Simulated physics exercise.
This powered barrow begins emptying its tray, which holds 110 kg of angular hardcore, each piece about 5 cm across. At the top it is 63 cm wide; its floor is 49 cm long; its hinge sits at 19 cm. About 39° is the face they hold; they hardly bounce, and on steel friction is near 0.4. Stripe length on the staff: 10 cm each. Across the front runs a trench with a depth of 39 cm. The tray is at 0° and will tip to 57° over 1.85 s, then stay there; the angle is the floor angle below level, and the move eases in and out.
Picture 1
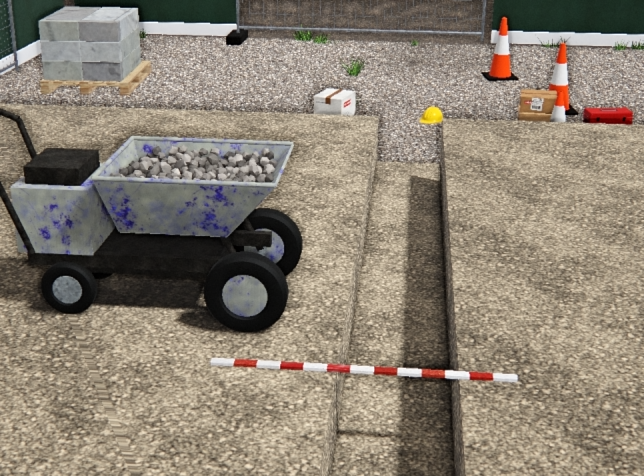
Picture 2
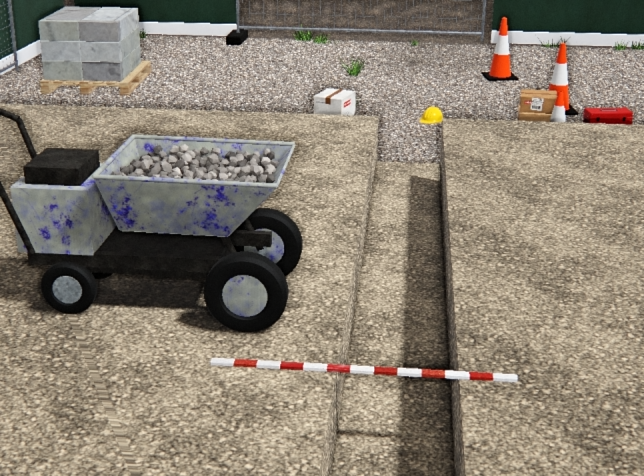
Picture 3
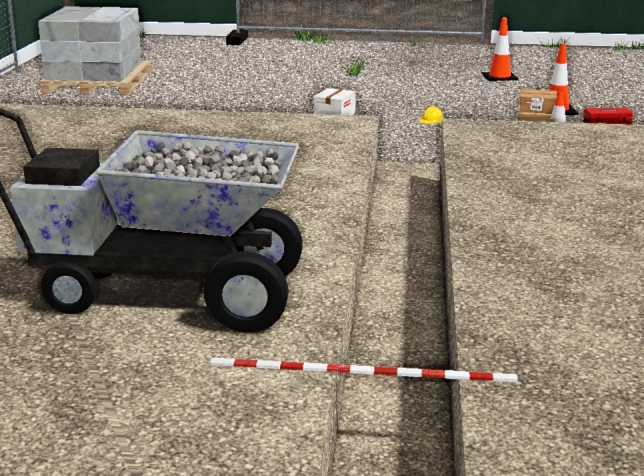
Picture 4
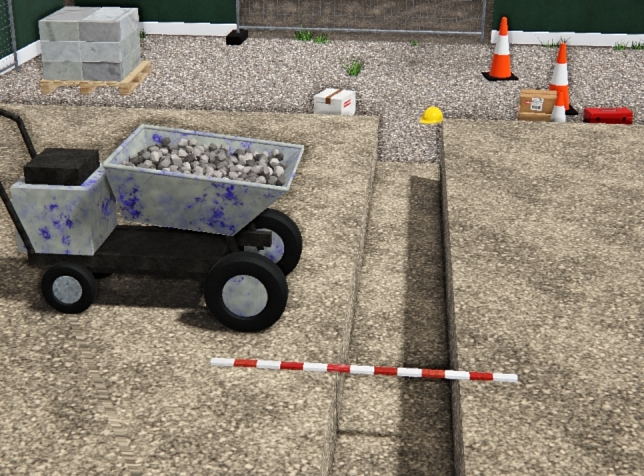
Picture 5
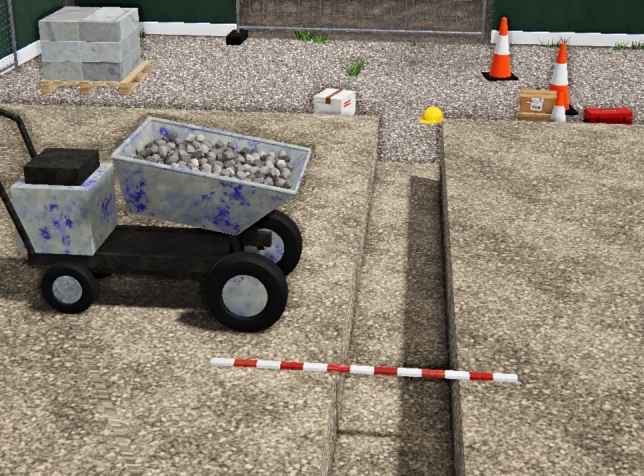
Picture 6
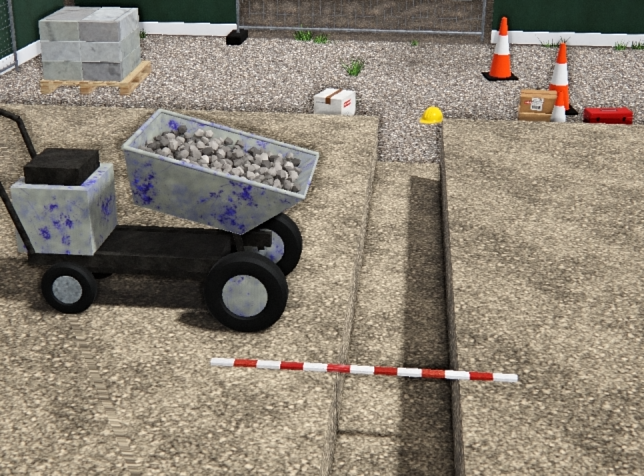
The clip shows a paint-splotched powered barrow loaded with grey stones standing left of a trench on a building site; its tray starts level, then gradually tilts down toward the right as its rear end rises, the stones still inside.
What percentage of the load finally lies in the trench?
About 28 per cent.
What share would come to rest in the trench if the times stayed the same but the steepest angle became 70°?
About 100%.
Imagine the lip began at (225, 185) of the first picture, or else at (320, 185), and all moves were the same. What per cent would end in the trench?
First place roughly 25%, second roughly 25%.
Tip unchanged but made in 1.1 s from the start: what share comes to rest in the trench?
It would come to roughly 30 per cent.
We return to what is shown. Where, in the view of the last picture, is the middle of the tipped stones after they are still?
Middle at around (403, 379), I'd say.
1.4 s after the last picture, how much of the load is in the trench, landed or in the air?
Around 0 per cent of it.
Then, 0.8 s after the last picture the floor is at 48°, 100 % in the tray; the foremost stones are at (343, 226).
Then, 1.4 s after the last picture the floor is at 57°, 99 % in the tray, 1 % in the trench; the foremost stones are at (391, 290).
Then, 1.7 s after the last picture the floor is at 57°, 92 % in the tray, 8 % in the trench; the foremost stones are at (428, 382).
Then, 3.7 s after the last picture the floor is at 57°, 72 % in the tray, 28 % in the trench; the foremost stones are at (446, 387).
